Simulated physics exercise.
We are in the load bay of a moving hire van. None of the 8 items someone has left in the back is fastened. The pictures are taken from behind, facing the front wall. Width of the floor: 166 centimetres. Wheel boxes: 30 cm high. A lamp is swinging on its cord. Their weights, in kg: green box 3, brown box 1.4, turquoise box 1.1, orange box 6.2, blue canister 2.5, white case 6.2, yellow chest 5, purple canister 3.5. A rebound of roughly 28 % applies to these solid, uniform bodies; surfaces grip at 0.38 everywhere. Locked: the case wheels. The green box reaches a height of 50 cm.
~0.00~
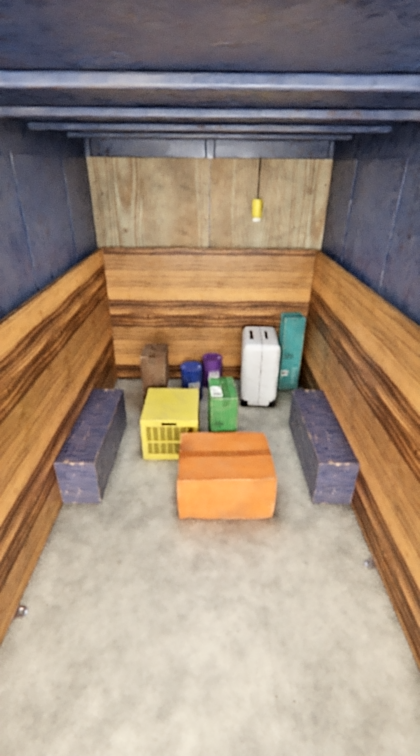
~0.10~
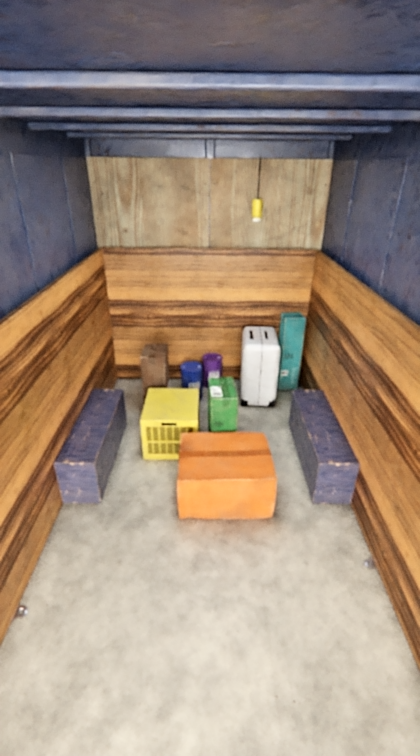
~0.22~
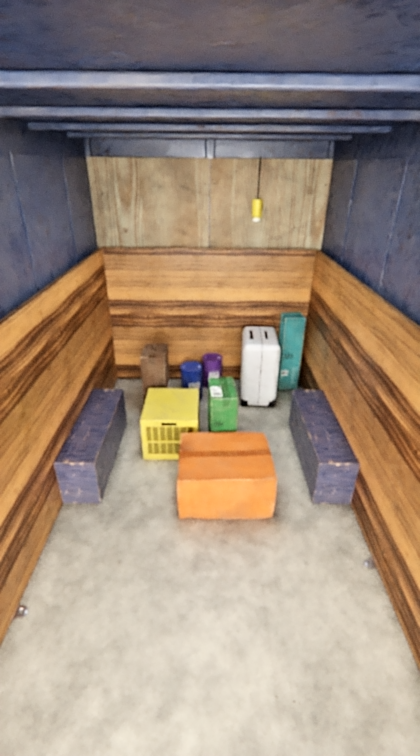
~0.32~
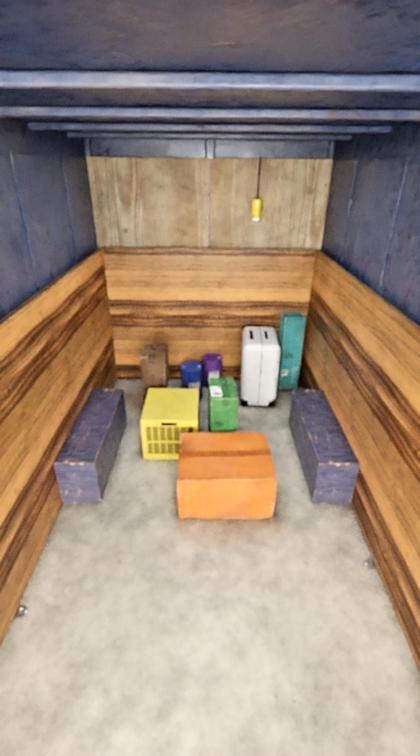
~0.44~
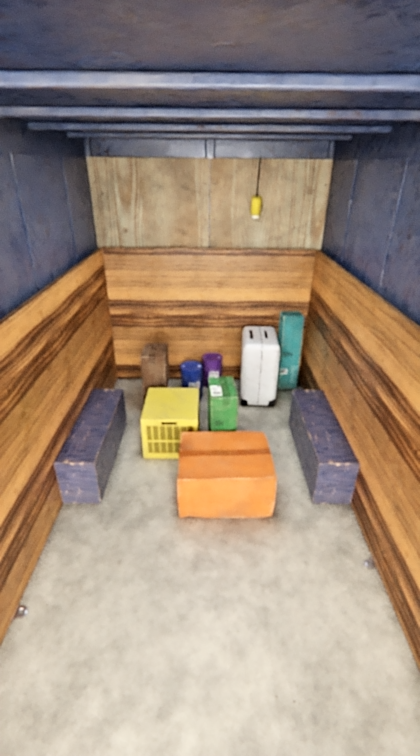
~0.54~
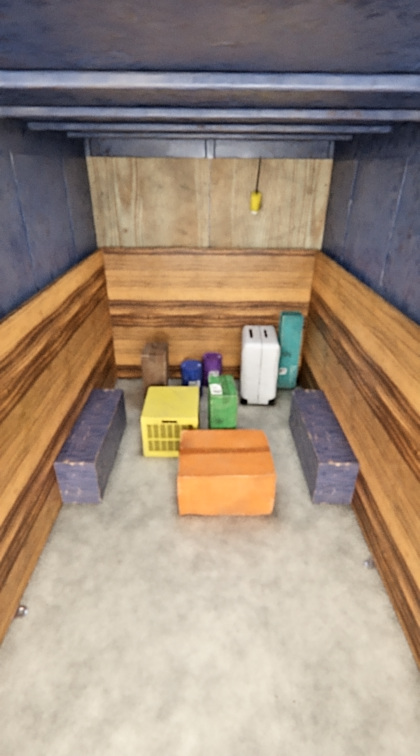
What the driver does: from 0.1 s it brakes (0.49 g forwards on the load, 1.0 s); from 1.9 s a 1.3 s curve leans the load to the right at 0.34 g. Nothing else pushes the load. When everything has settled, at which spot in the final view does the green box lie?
(249, 410).
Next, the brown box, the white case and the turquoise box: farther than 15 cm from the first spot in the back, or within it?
In short, the brown box leaves its position, the white case stays close to home, the turquoise box stays close to home.
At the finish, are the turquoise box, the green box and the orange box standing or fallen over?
Final state - turquoise box: Remains on its base; green box: Goes over; orange box: Remains on its base.
By 0.84 s, force 0.49 g forwards; green box 15 cm from its spot near (221, 408); brown box 15 cm from its spot; blue canister 15 cm from its spot.
By 2.44 s, force 0.34 g right; green box 29 cm from its spot near (222, 397); brown box 29 cm from its spot; yellow chest 29 cm from its spot.
When it is over (5.5 s), lying over in the back, green box; not toppled but over 15 cm from the start, brown box, orange box, blue canister and yellow chest; the other 3 within 15 cm of the start. End places, in pixels of the last picture, green box near (249, 410).
